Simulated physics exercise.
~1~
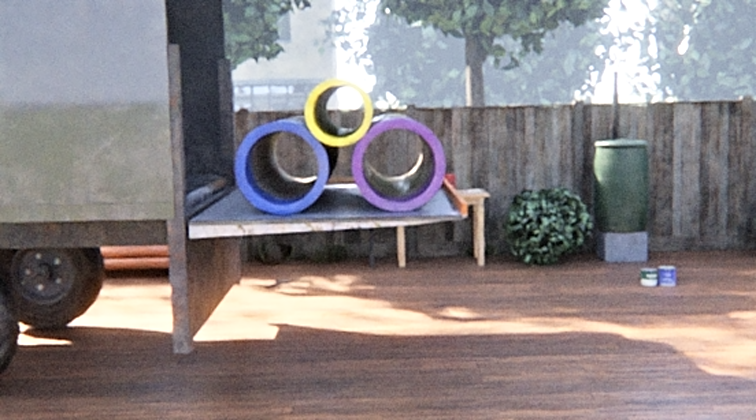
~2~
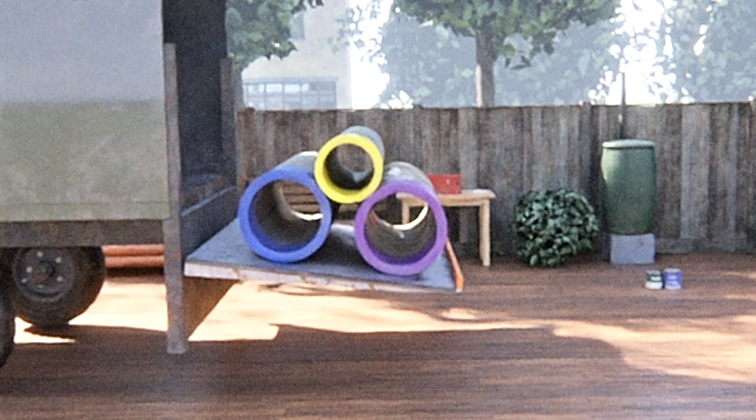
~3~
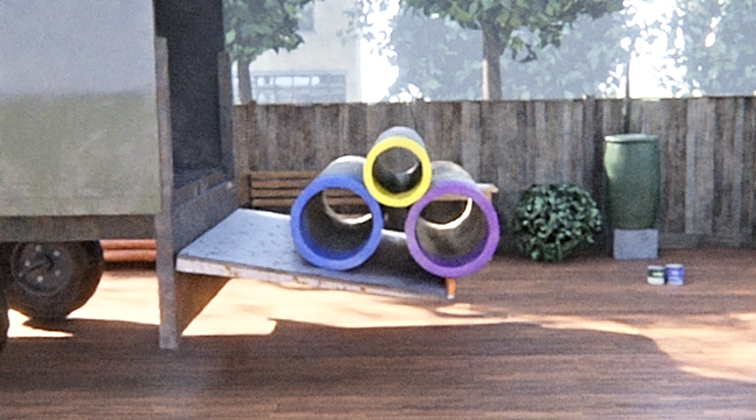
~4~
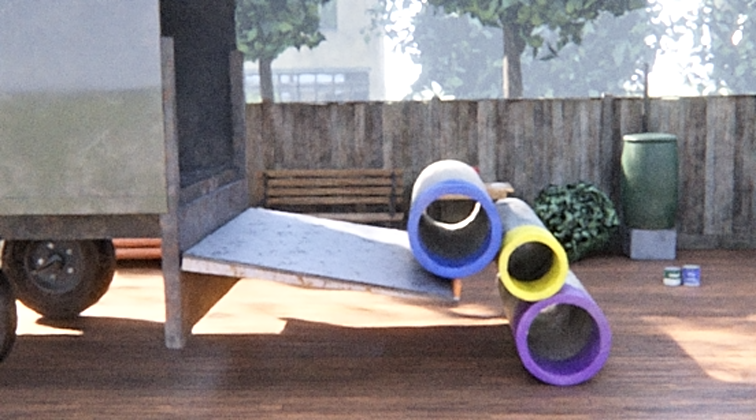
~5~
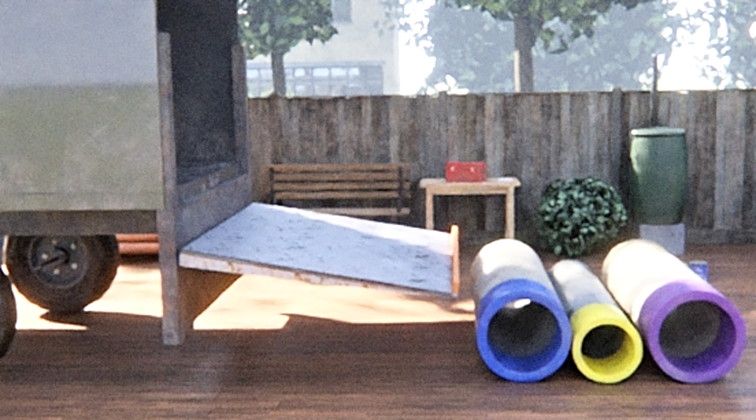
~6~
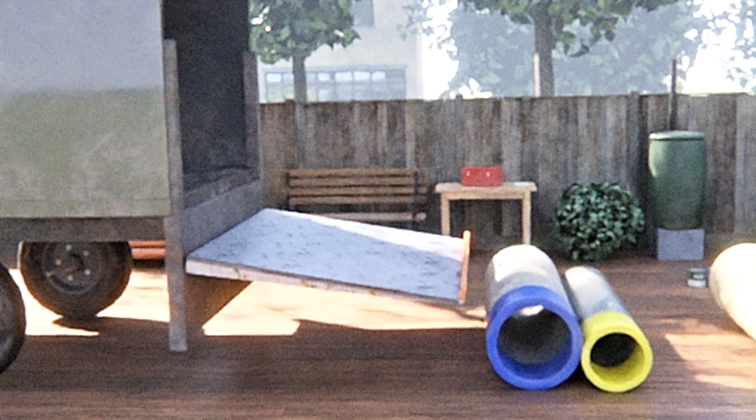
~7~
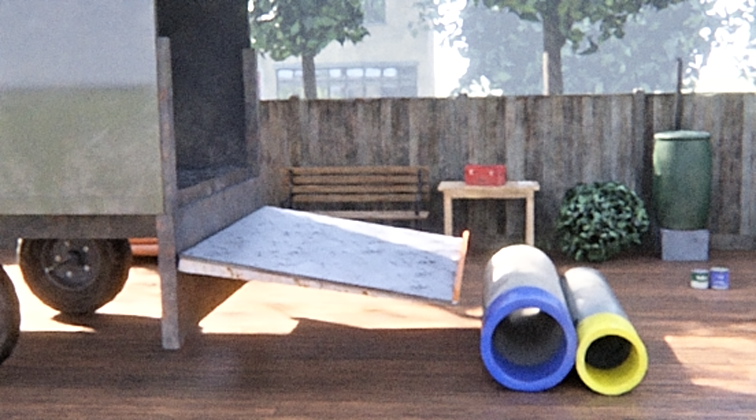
On a sunlit wooden deck beside a fence, three thick pipes rimmed in blue, purple and yellow sit stacked on a platform at the back of a lorry, the yellow one on top. The platform lowers a little, then tips down towards its outer edge, and the stack starts rolling right. Purple goes over the edge stop first and drops to the deck, with yellow tumbling after it and blue following last. Purple rolls on to the right and out of view. Blue and yellow come to rest side by side on the deck, beyond the empty, sloping platform.
